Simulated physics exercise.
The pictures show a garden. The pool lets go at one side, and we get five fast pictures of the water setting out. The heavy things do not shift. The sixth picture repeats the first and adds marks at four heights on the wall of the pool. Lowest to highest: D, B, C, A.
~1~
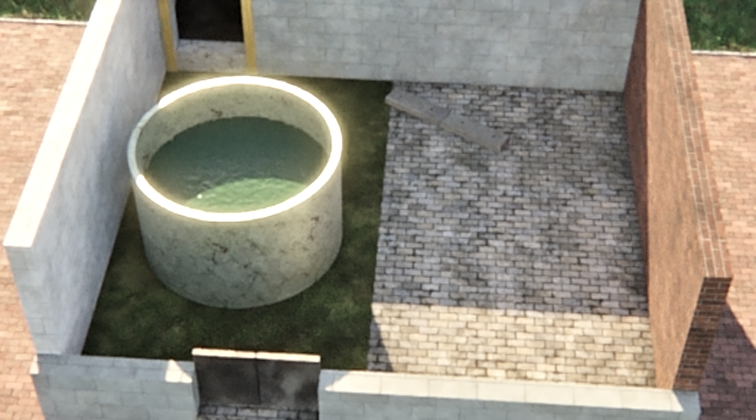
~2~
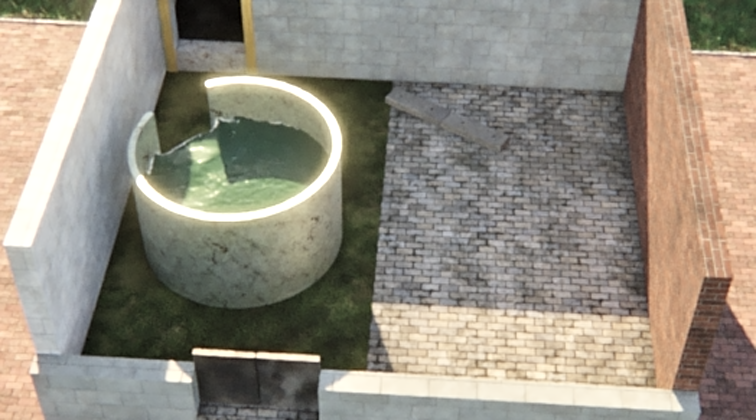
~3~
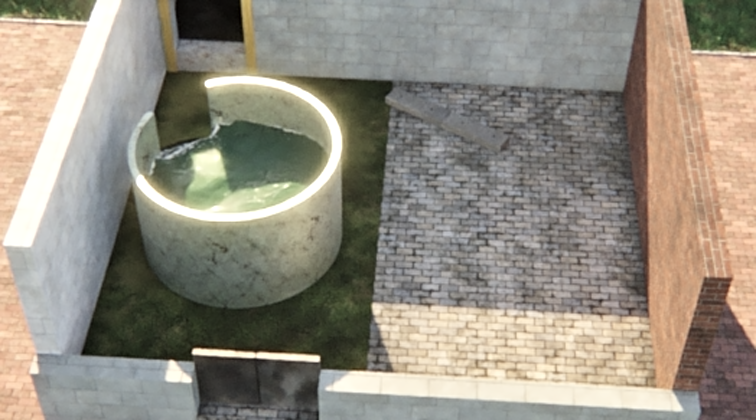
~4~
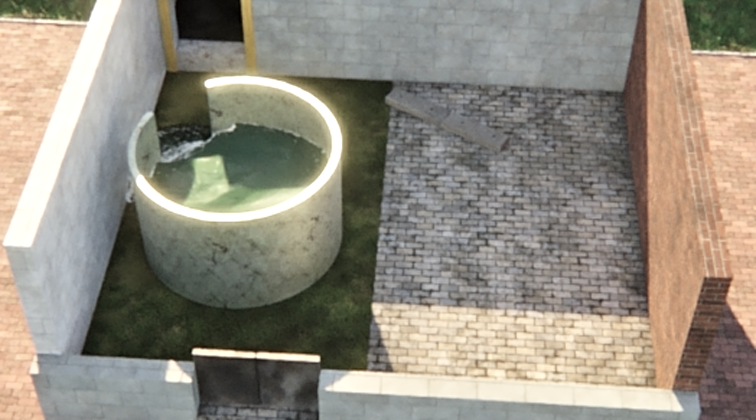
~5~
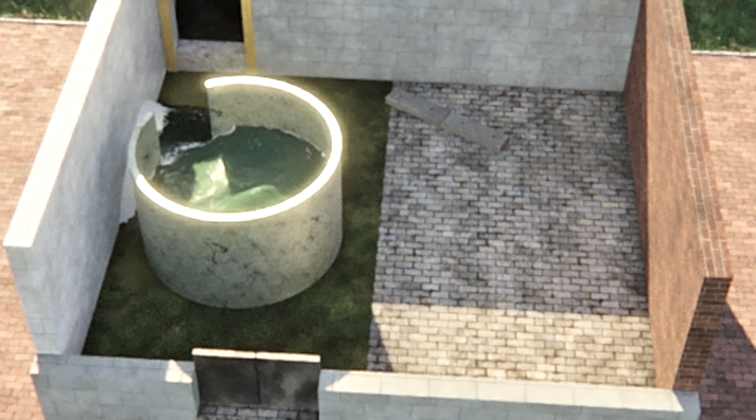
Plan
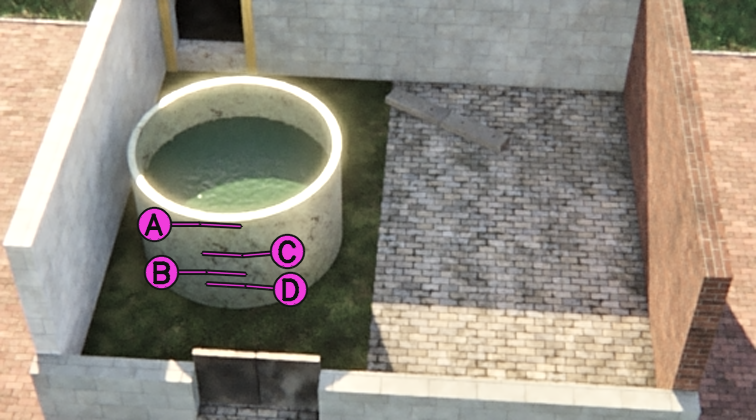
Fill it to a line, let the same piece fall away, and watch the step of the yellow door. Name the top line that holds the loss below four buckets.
I would pick level B.
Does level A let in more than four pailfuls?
Yes.
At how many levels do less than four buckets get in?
Two.
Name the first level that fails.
That is level C.
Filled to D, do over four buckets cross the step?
No, not at all.
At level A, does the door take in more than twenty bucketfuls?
Yes, it does.
On the marked copy, A at (219, 225); B at (225, 273); C at (223, 254); D at (226, 284); from the bottom up D, B, C, A.
With A, dozens of bucketfuls pour in.
With B, a splash gets over, under a bucket.
With C, about 13 bucketfuls get in.
With D, nothing gets over.
